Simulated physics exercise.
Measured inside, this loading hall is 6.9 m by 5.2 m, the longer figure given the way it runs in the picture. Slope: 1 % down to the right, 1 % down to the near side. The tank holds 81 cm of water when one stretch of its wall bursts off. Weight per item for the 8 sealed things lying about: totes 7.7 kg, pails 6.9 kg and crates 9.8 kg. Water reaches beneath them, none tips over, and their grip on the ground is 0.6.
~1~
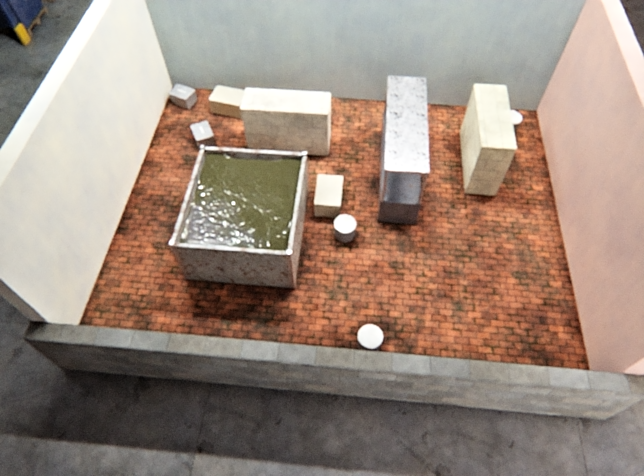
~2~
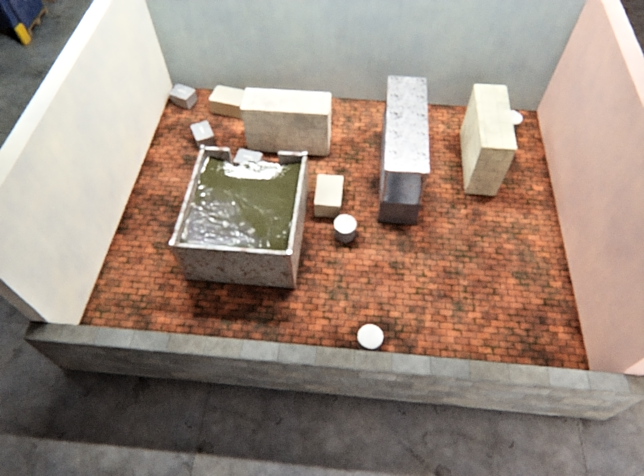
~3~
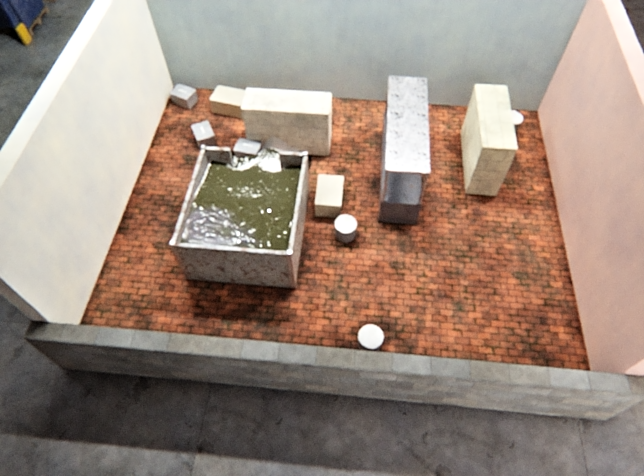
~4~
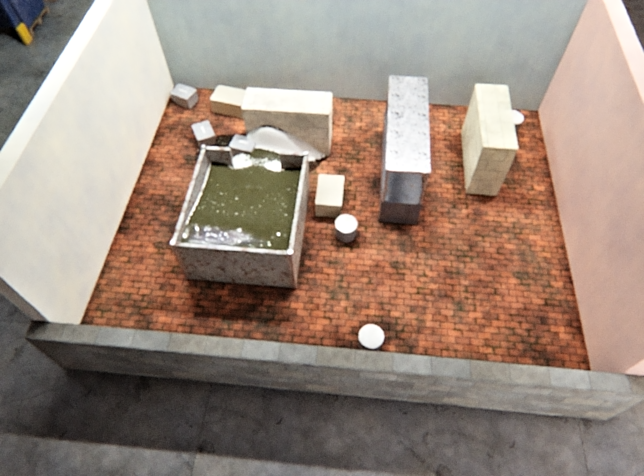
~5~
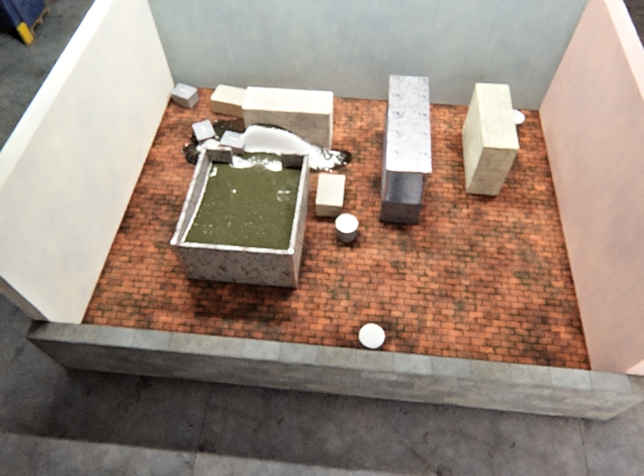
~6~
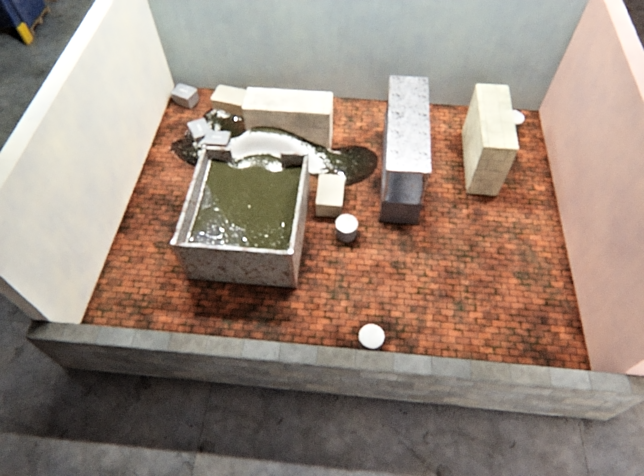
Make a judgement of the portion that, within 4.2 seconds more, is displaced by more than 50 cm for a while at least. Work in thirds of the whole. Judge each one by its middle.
I would say two thirds or more.
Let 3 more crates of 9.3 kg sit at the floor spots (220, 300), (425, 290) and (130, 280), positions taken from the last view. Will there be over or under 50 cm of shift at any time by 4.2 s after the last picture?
Each in order: Not reached / not reached / surpassed.
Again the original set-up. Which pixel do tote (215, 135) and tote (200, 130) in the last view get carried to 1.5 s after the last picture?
First near (153, 128), second near (200, 98).
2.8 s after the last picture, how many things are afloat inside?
The count is 5.
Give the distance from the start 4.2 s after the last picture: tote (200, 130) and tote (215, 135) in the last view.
Respectively, 50 cm and 250 cm.
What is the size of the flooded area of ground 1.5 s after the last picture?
16 m2.
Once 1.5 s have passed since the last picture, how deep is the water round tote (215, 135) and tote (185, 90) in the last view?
Close to 21 and 24 centimetres.
Then, 0.4 s after the last picture 2 of 8 are over 50 cm from their spots; 1 afloat.
Then, 1.5 s after the last picture 2 of 8 are over 50 cm from their spots; 3 afloat.
Then, 2.8 s after the last picture 5 of 8 are over 50 cm from their spots; 5 afloat.
Then, 4.2 s after the last picture 7 of 8 are over 50 cm from their spots, and 7 have been at some point; 4 afloat.
